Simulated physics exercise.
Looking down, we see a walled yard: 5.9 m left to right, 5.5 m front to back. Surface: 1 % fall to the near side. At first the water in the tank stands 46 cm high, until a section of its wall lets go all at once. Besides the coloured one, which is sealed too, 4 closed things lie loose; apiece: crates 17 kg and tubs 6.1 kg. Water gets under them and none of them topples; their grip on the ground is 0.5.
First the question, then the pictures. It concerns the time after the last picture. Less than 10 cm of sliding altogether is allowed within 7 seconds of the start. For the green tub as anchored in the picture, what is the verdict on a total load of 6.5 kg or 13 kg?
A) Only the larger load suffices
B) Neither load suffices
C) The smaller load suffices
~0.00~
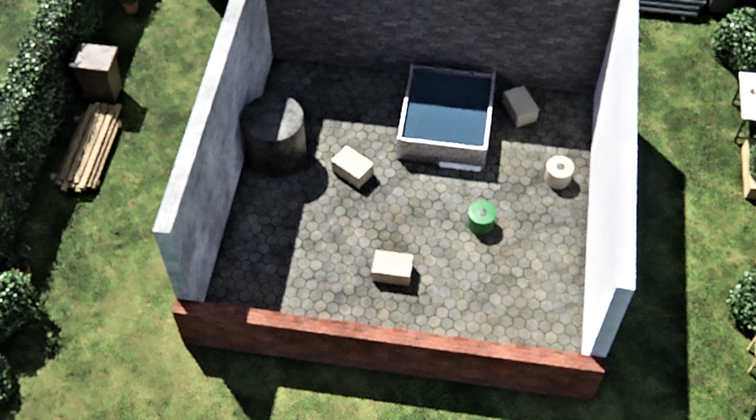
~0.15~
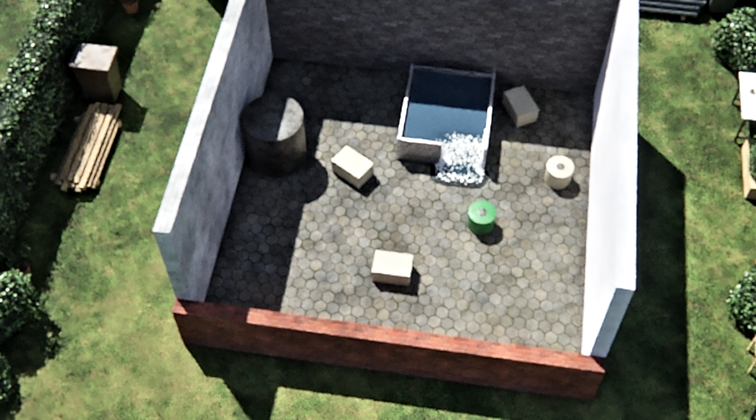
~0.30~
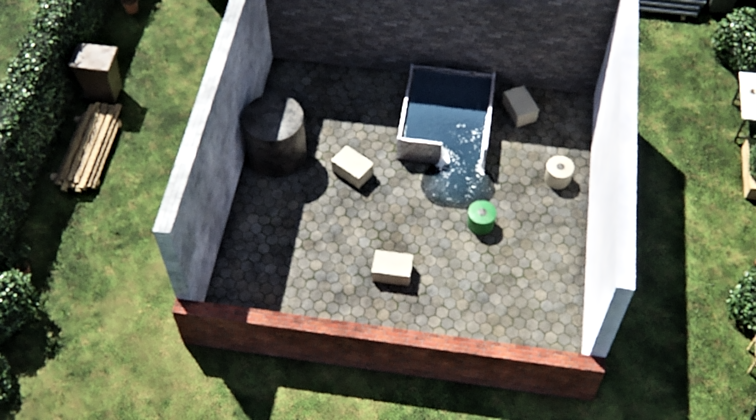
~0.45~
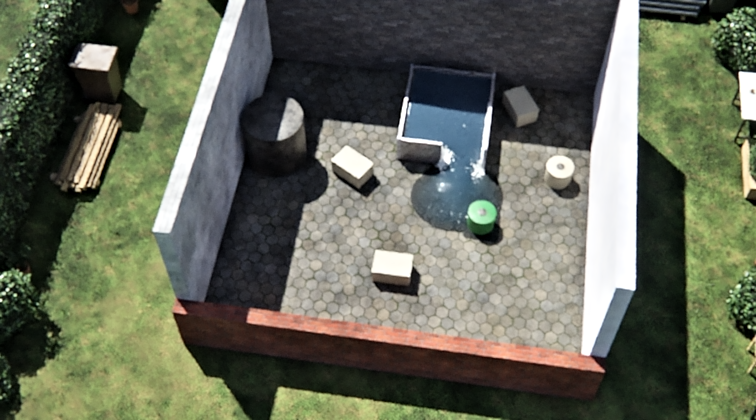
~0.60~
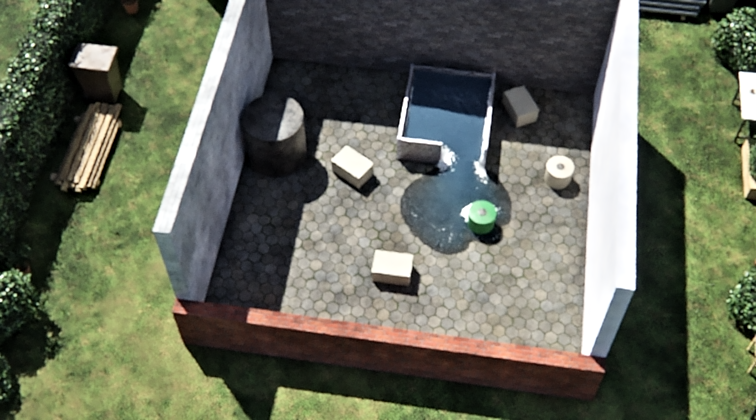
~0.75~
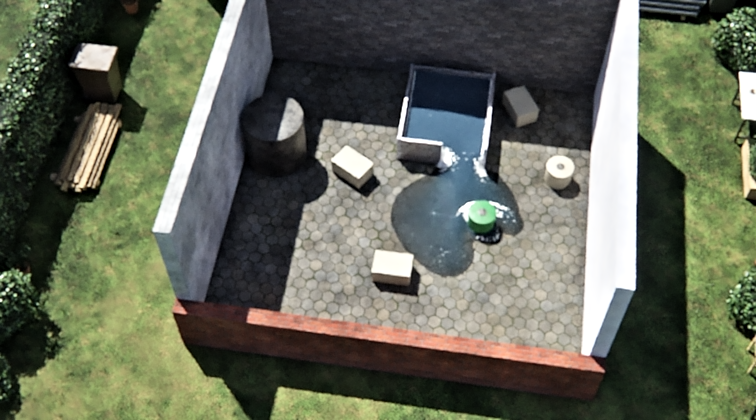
B.
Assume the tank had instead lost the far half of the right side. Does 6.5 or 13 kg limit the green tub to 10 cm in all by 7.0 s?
Well, in that case only the heavy one does.
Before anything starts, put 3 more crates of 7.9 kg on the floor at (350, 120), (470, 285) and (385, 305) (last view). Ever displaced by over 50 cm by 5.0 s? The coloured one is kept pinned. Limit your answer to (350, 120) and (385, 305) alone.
Result, in order - below threshold; above threshold.
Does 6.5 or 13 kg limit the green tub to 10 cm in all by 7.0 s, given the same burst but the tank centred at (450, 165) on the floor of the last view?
Then the outcome is clear: Not even the heavier works.
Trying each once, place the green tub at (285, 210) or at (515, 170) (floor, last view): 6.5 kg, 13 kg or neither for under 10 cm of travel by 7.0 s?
Respectively, first option suffices; first option suffices.
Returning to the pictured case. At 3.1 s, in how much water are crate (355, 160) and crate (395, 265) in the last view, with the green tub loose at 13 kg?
I'd put it at 0 cm and 6 cm respectively.
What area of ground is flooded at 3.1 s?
I'd put it close to 18 m2.
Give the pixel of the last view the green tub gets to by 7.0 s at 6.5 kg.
Estimated position: Close to (530, 229).
After 1.4 s the green tub would be 128 cm from its start with 6.5 kg and 85 cm from its start with 13 kg; 5 cm of water round it then.
After 3.1 s the green tub would be 243 cm from its start with 6.5 kg and 200 cm from its start with 13 kg; 6 cm of water round it then.
After 4.9 s the green tub would be 148 cm from its start with 6.5 kg and 197 cm from its start with 13 kg; 10 cm of water round it then.
After 7.0 s the green tub would be 81 cm from its start with 6.5 kg and 187 cm from its start with 13 kg; 7 cm of water round it then.
